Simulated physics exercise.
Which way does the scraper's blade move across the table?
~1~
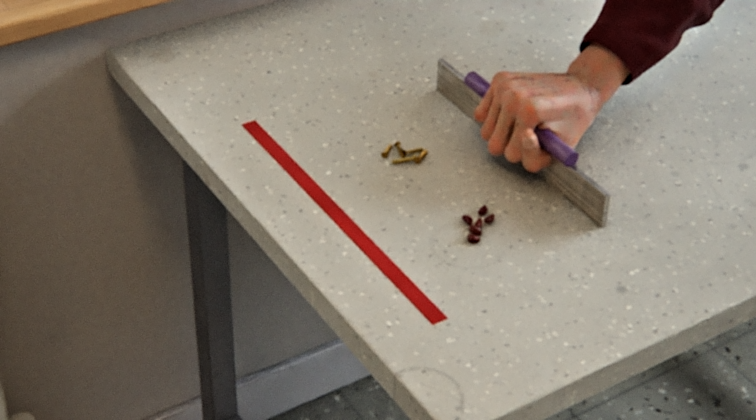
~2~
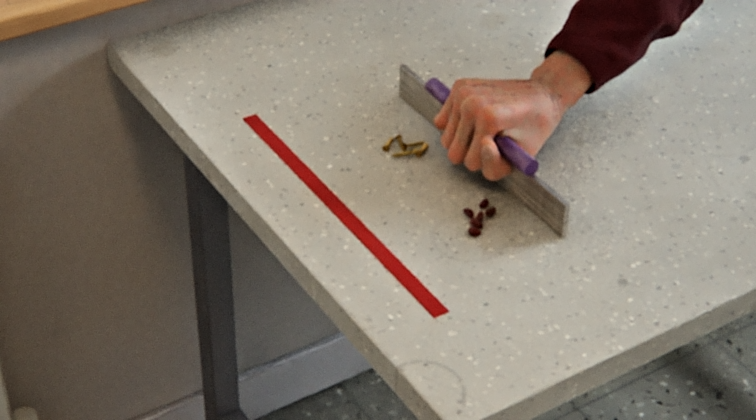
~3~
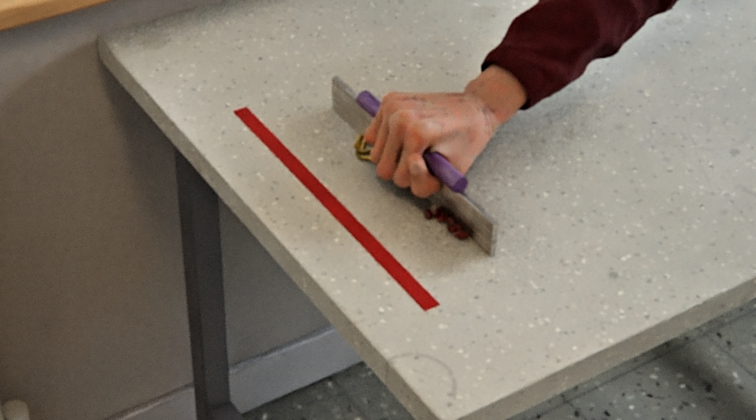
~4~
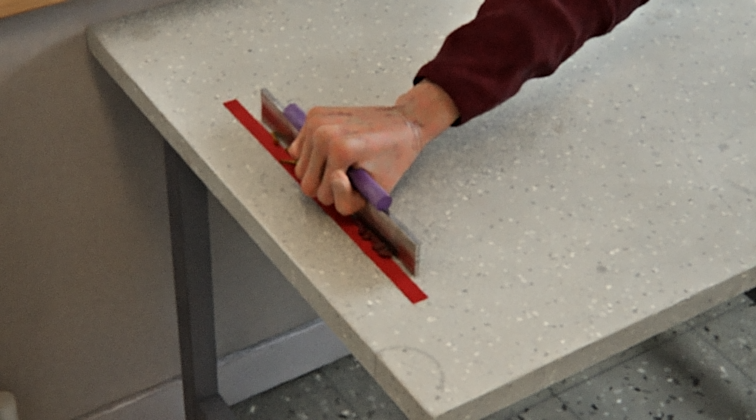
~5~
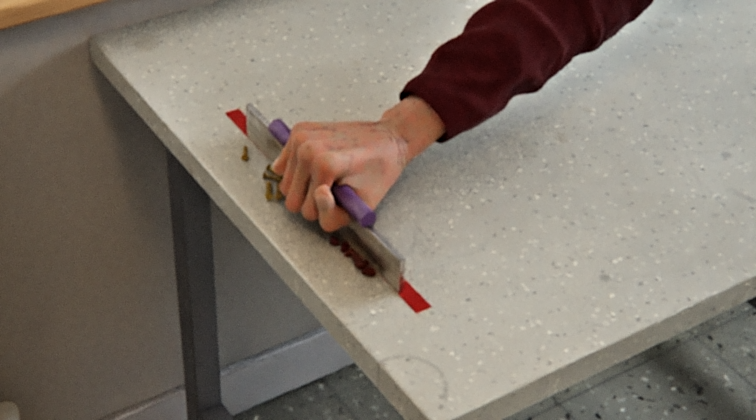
The blade moves to the left, pushed by the hand until it reaches the strip of red tape.
Hand pushing two small piles left across a speckled table with a scraper, stopping at red tape, both piles staying on top.
